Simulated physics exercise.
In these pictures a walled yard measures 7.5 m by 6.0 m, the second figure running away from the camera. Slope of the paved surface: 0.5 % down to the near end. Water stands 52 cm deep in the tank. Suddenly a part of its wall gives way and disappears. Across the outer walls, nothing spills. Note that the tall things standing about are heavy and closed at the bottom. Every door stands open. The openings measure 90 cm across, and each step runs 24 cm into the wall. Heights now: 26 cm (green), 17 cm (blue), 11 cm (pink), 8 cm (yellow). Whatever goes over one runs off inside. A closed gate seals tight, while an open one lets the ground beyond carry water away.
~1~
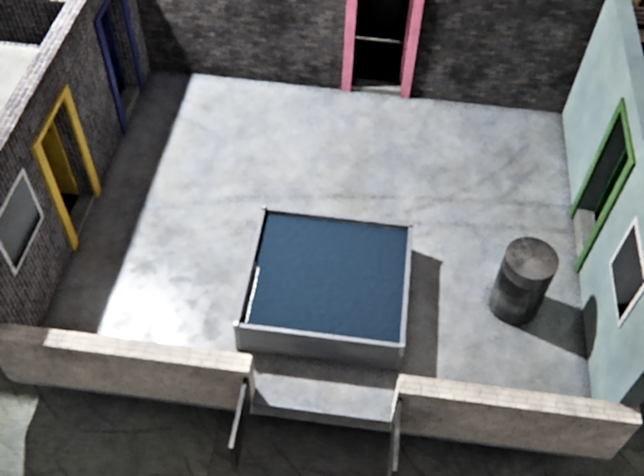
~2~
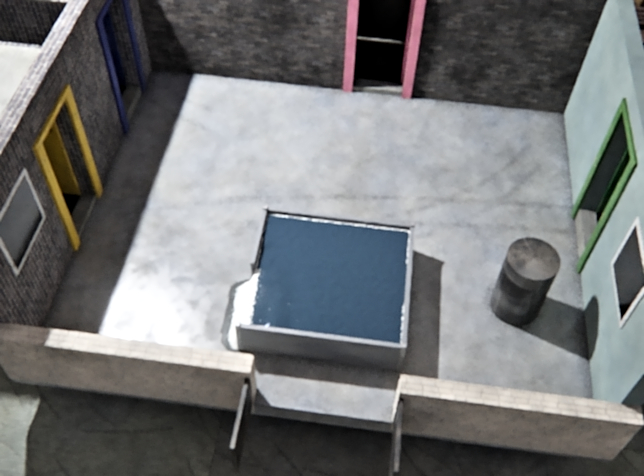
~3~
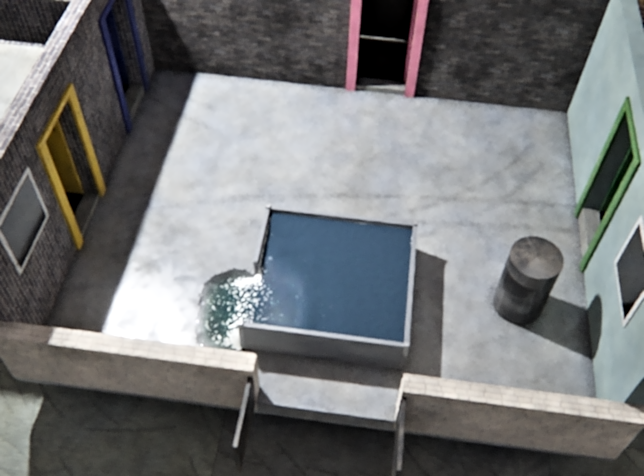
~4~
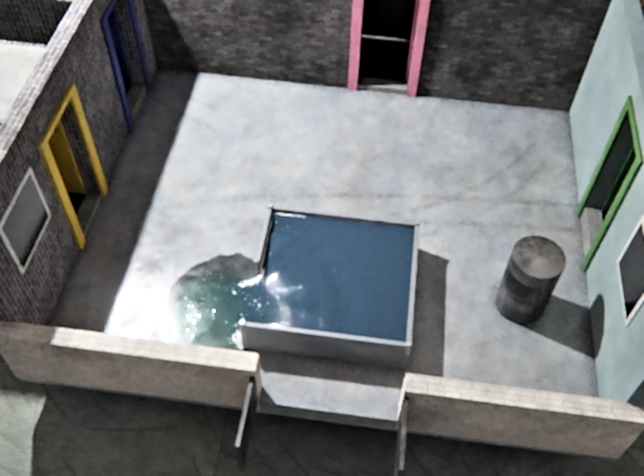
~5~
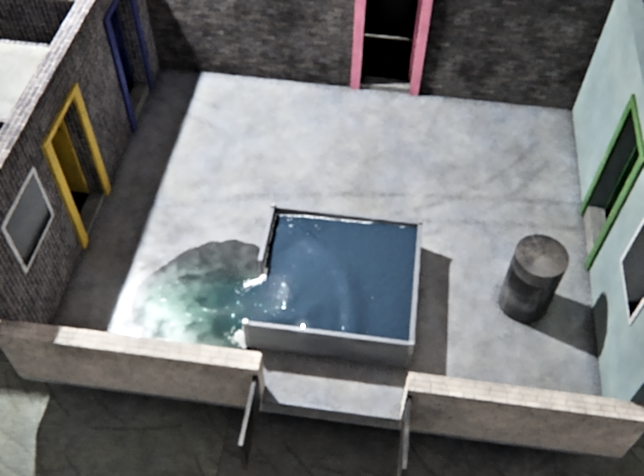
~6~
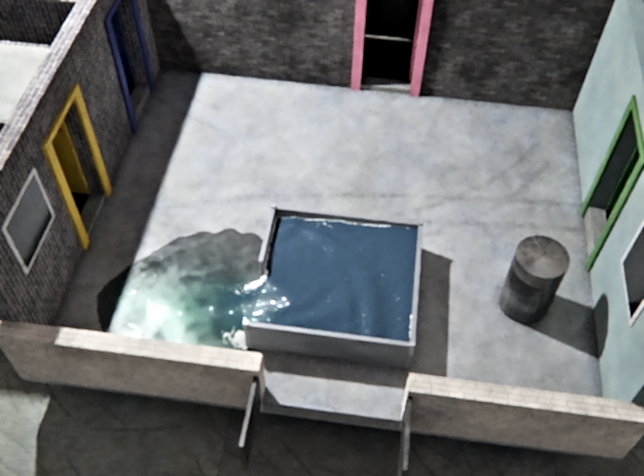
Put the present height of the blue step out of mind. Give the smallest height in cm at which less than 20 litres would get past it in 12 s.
Close to 7 cm is just enough.
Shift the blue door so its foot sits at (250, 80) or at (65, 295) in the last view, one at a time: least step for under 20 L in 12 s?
About 9.0 cm, then about 23 cm.
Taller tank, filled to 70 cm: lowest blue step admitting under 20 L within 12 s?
Step height: Approx. 10.5 cm.
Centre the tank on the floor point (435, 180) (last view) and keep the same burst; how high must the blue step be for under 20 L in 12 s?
A height near 10.0 cm.
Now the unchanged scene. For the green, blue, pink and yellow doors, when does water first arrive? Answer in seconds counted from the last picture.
Green = 9.0 s, blue = 2.2 s, pink = 4.5 s, yellow = 0.7 s.
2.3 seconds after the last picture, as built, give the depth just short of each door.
In cm: Green 0, blue 2, pink 0, yellow 15.
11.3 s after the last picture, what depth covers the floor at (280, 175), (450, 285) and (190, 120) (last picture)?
In that order: 4, 1 and 7 cm.
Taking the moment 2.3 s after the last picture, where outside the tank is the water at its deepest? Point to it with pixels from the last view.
Near (45, 343).
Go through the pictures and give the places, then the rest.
In the first frame, still water, 52 cm deep, in the tank at (328, 275); the blue door at (122, 64) is dry.
In the second frame, the gap is at (249, 310), the front 0.3 m out at (234, 305); the back of the tank holds 52 cm.
In the third frame, the gap is at (252, 309), the front 0.7 m out at (205, 310); the back of the tank holds 52 cm.
In the fourth frame, the front is at (171, 313), 1.2 m from the gap at (254, 310); 1.6 m2 of floor is wet, 52 cm left at the back.
In the fifth frame, the front is at (140, 300), 1.7 m from the gap at (257, 308); 2.6 m2 of floor is wet, 52 cm left at the back.
In the sixth frame, the gap is at (258, 309), the front 2.2 m out at (105, 304); the back of the tank holds 52 cm; the blue door at (132, 63), 4.8 m from the gap, is still 3.2 m from the nearest water.
Then, 0.7 s after the last picture water covers 15 % of the floor, deepest (40 cm) near (40, 355); it has not reached the blue door.
Then, 2.3 s after the last picture water covers 20 % of the floor, deepest (30 cm) near (45, 343); 2 cm at the blue door, 0 litres in over its 17 cm step.
Then, 11.3 s after the last picture water covers 90 % of the floor, deepest (8 cm) near (40, 355); 7 cm at the blue door, 0 litres in over its 17 cm step.
At the blue door as built, the water peaked near 10 cm, 8.3 s after the last picture.
With a step of 6 cm, 29 litres would have come in within the 12 s; with 8 cm, 12 litres. So under 20 litres takes about 7 cm.
